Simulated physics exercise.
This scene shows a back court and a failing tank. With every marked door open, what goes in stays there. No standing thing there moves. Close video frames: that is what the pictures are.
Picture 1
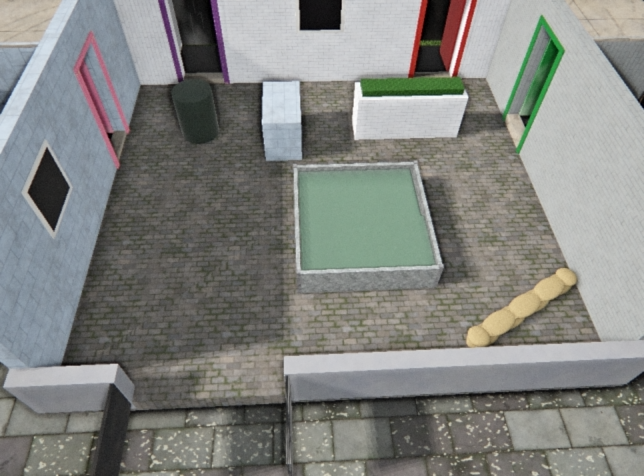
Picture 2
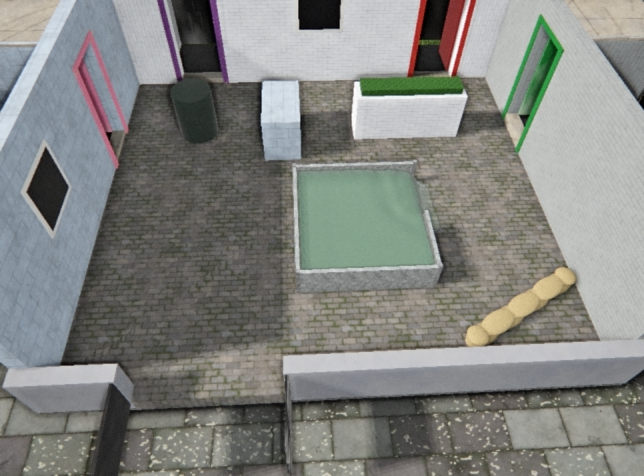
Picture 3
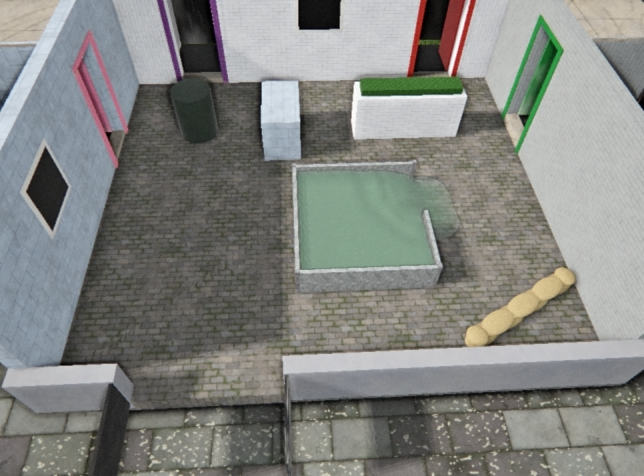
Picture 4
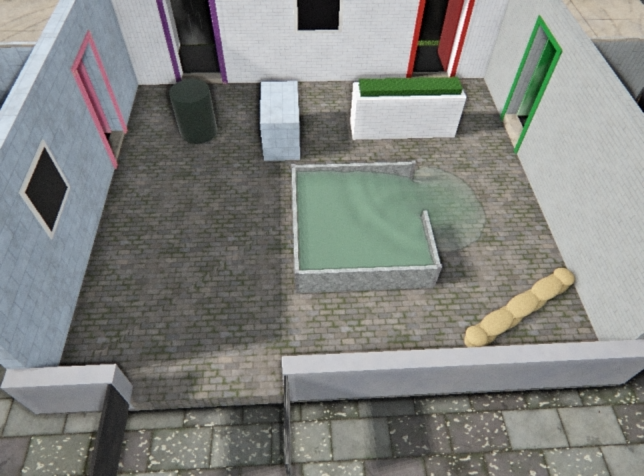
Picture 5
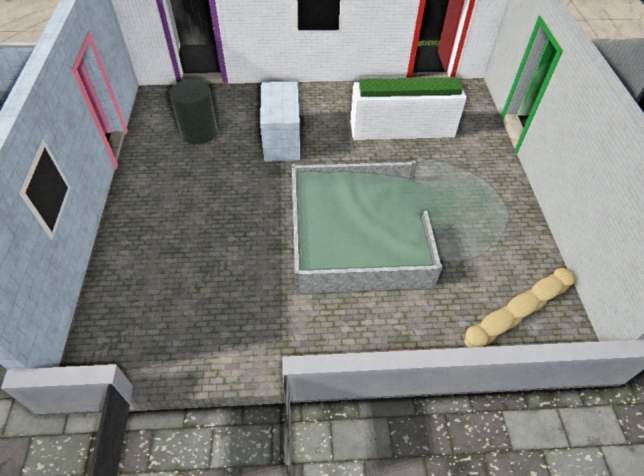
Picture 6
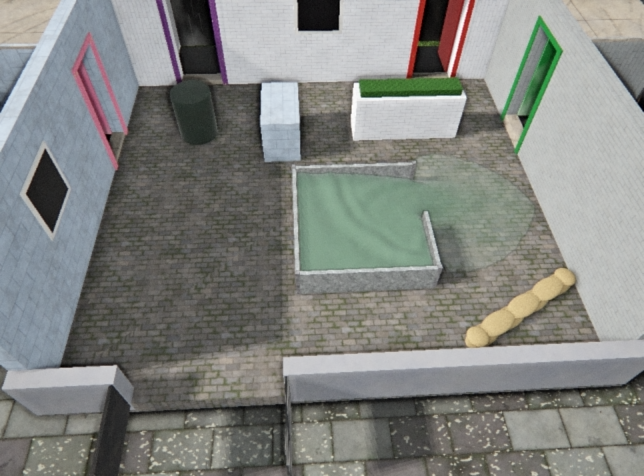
Green water sits level in a low, square stone tank in a walled brick courtyard with pink, purple, red and green doorways. A gap opens in the tank's right side near the back corner, and water pours through, spreading rightward across the paving in a widening, thinning fan while ripples curve over the surface inside.
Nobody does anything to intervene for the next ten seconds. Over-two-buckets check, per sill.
As I see it, the green door stays at or under the cap there. The pink door stays at or under the cap there. The purple door stays at or under the cap there. The red door tips over the cap there.
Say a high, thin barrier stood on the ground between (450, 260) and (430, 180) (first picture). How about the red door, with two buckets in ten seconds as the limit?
Here's how it goes: The red door remains below.
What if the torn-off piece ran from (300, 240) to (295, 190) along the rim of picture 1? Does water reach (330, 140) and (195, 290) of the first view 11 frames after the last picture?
Order as given: Unwetted, then inundated.
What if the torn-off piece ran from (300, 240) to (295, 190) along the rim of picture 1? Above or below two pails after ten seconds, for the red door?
Red door: Under the line.
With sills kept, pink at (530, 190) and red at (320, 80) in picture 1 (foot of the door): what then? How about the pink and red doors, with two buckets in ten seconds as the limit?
My reading: The pink door exceeds the limit, the red door stays within the limit.
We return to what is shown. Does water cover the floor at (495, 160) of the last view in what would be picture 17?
Looking there, it would be swamped.
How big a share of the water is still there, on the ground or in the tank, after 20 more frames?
Roughly 100 out of every hundred parts.
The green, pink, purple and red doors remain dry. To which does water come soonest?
Looks like the green door.
A moment on, water covers 10 % of the floor; the green door not reached, the pink door not reached, the purple door not reached, the red door not reached.
Next, water covers 15 % of the floor; the green door wet at the sill, nothing in, the pink door not reached, the purple door not reached, the red door not reached.
Then, water covers 25 % of the floor; the green door wet at the sill, nothing in, the pink door not reached, the purple door not reached, the red door under two buckets in.
Later, water covers 45 % of the floor; the green door wet at the sill, nothing in, the pink door not reached, the purple door not reached, the red door far over two buckets in.
In the end, water covers 70 % of the floor; the green door wet at the sill, nothing in, the pink door wet at the sill, nothing in, the purple door wet at the sill, nothing in, the red door far over two buckets in.
